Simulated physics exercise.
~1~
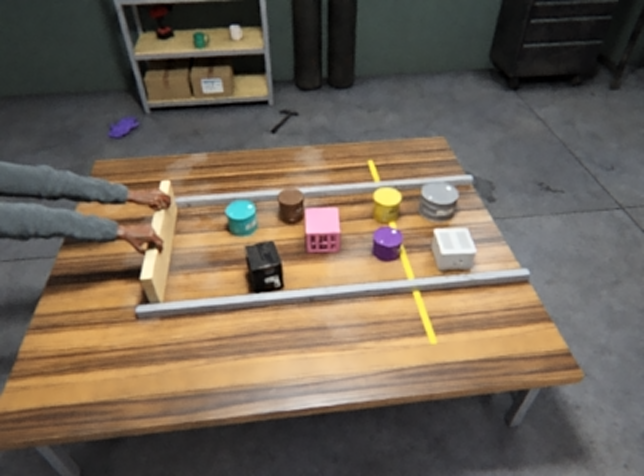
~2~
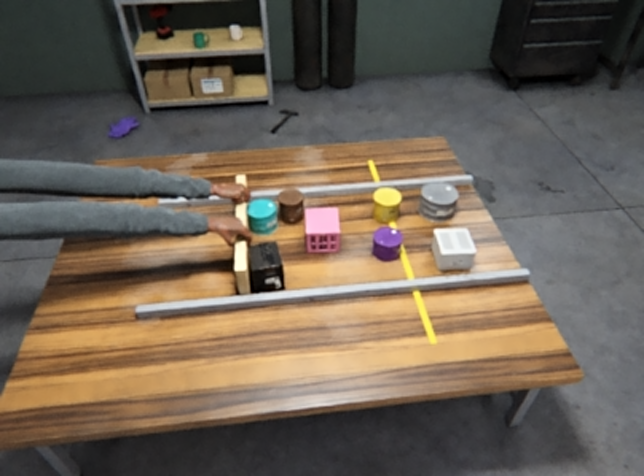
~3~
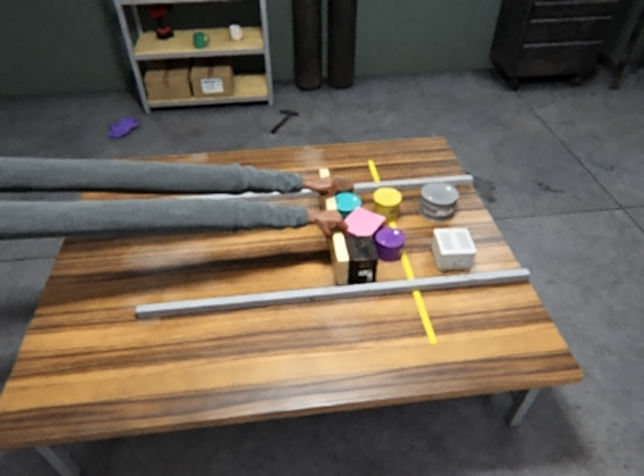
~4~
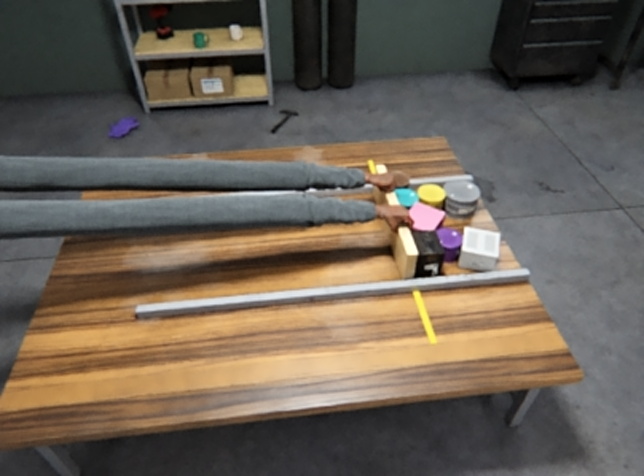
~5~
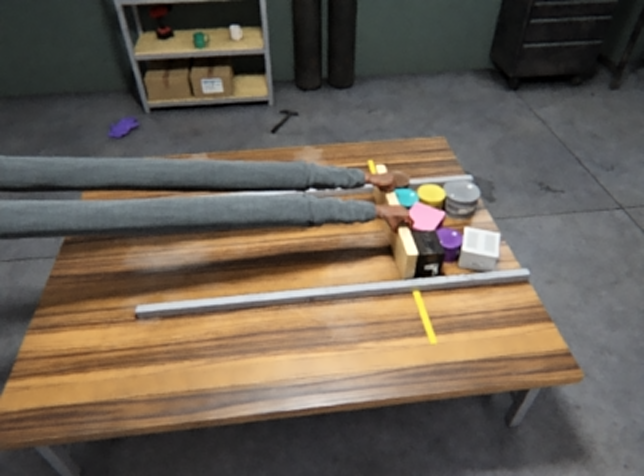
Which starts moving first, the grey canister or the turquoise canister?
The turquoise canister starts moving first, early in the plank's push. The grey canister stays still until the plank has brought the group much farther to the right.
